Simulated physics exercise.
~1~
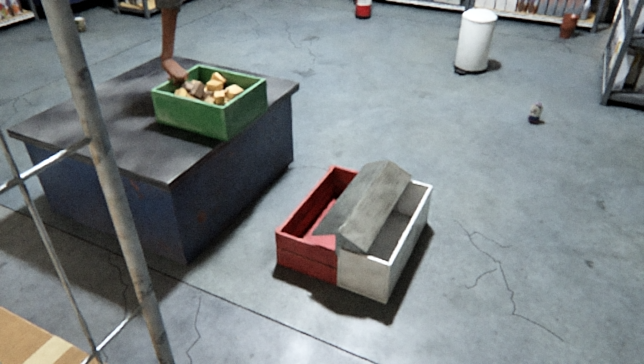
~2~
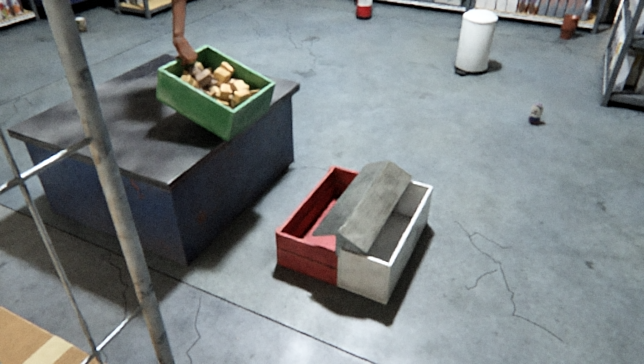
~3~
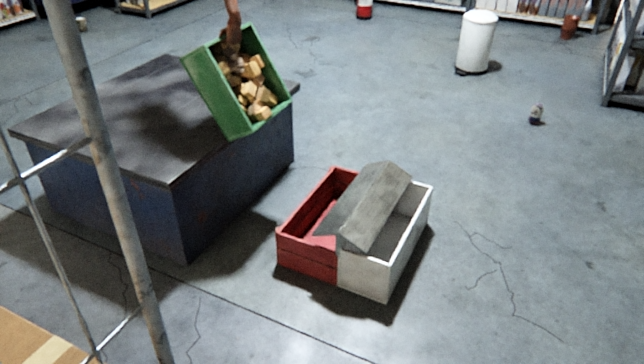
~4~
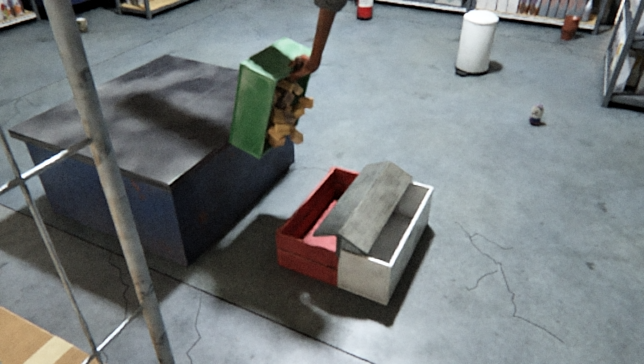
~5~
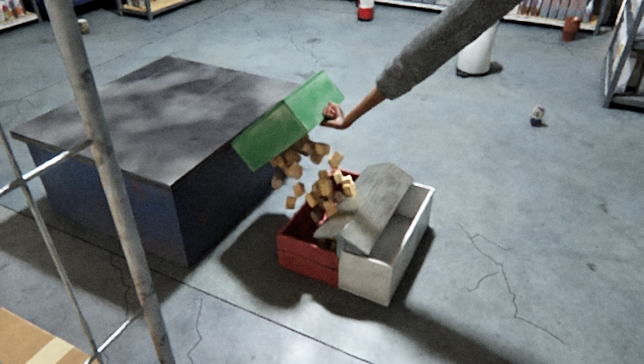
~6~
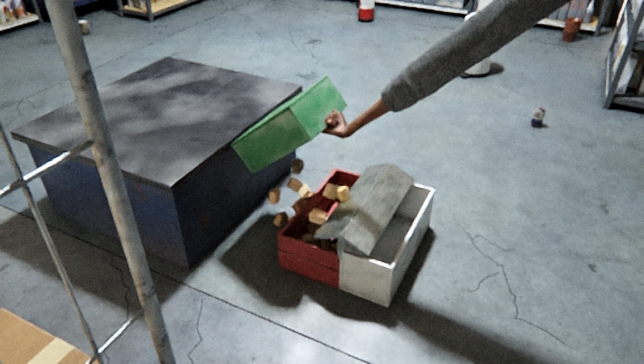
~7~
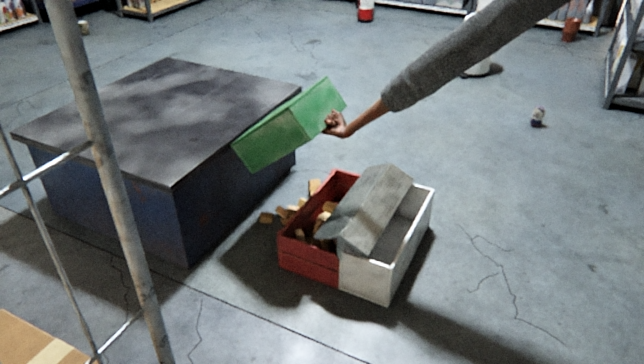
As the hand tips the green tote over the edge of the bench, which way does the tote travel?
The green tote moves to the right, toward the red tote and white box on the floor.
